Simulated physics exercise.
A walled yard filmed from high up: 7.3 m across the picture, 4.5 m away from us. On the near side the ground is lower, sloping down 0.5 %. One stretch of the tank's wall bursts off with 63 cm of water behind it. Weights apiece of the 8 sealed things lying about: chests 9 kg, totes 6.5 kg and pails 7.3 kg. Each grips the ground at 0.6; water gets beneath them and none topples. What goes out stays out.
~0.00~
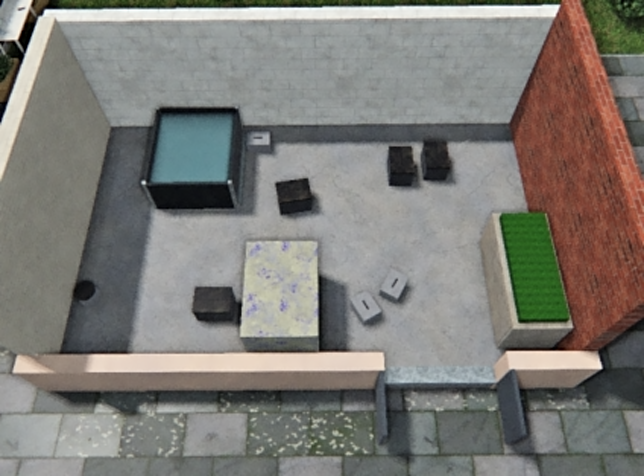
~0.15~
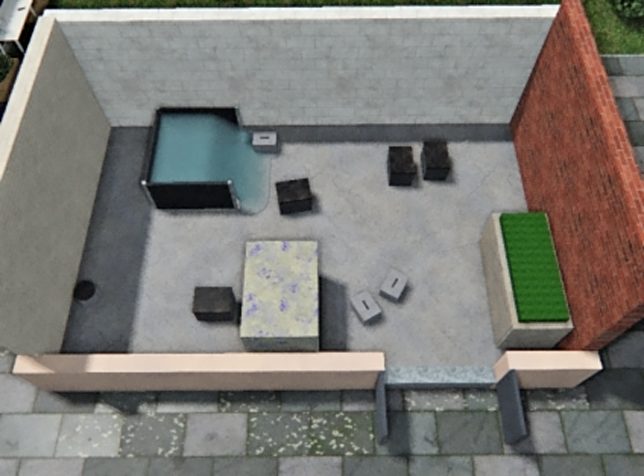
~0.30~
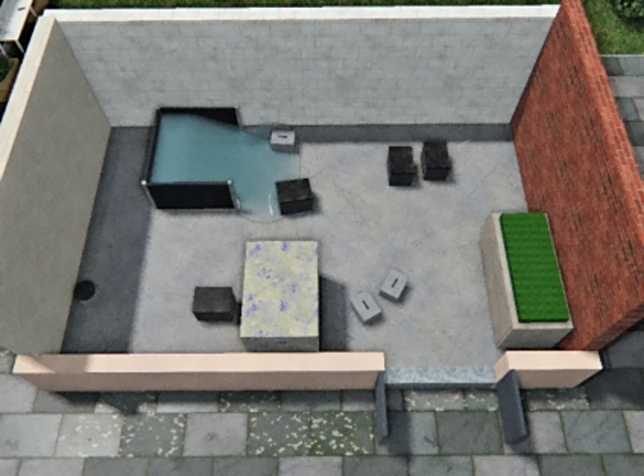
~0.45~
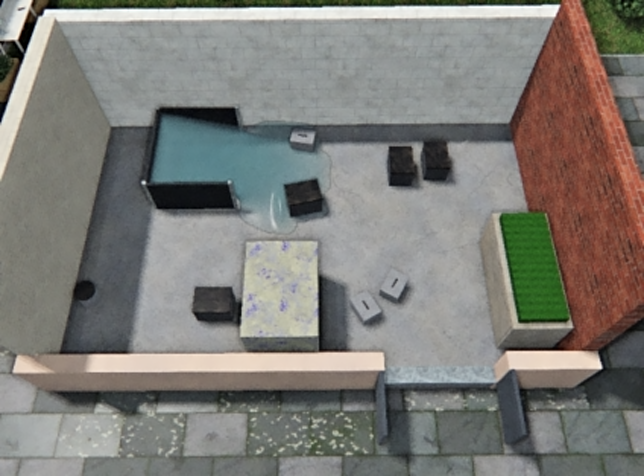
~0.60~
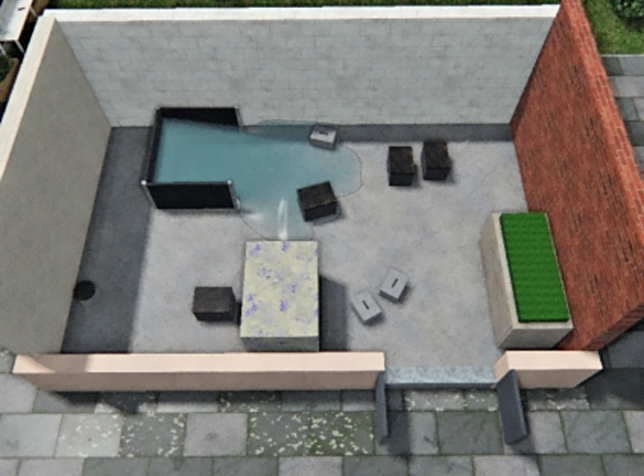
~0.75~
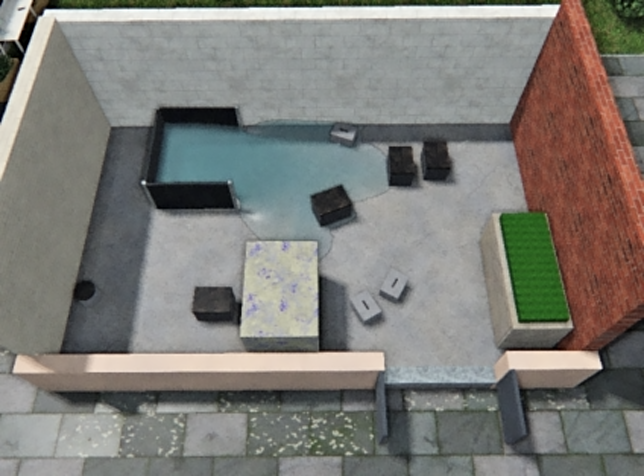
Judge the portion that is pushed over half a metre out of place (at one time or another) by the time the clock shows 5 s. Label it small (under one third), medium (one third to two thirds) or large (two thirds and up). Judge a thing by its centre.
Medium.
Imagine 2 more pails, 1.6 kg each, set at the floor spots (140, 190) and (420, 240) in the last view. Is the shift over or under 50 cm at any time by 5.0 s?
Within it, beyond it.
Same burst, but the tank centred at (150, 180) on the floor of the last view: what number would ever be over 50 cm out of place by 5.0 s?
The answer would then be 5.
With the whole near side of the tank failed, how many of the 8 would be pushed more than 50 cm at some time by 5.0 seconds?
Then it comes to 2 of them.
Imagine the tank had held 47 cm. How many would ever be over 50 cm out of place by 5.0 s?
That would make 5 of them.
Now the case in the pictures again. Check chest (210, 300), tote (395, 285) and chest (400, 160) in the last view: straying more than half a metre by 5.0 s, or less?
Listed in sequence: Lower; higher; higher for the last.
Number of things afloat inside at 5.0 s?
At that point I count 3.
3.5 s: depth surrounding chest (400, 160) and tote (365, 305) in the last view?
About 15 and 1 cm.
After 1.1 s 2 of 8 are over 50 cm from their spots; 0 afloat.
After 2.2 s 5 of 8 are over 50 cm from their spots; 4 afloat.
After 3.5 s 5 of 8 are over 50 cm from their spots; 4 afloat.
After 5.0 s 5 of 8 are over 50 cm from their spots, and 5 have been at some point; 3 afloat.
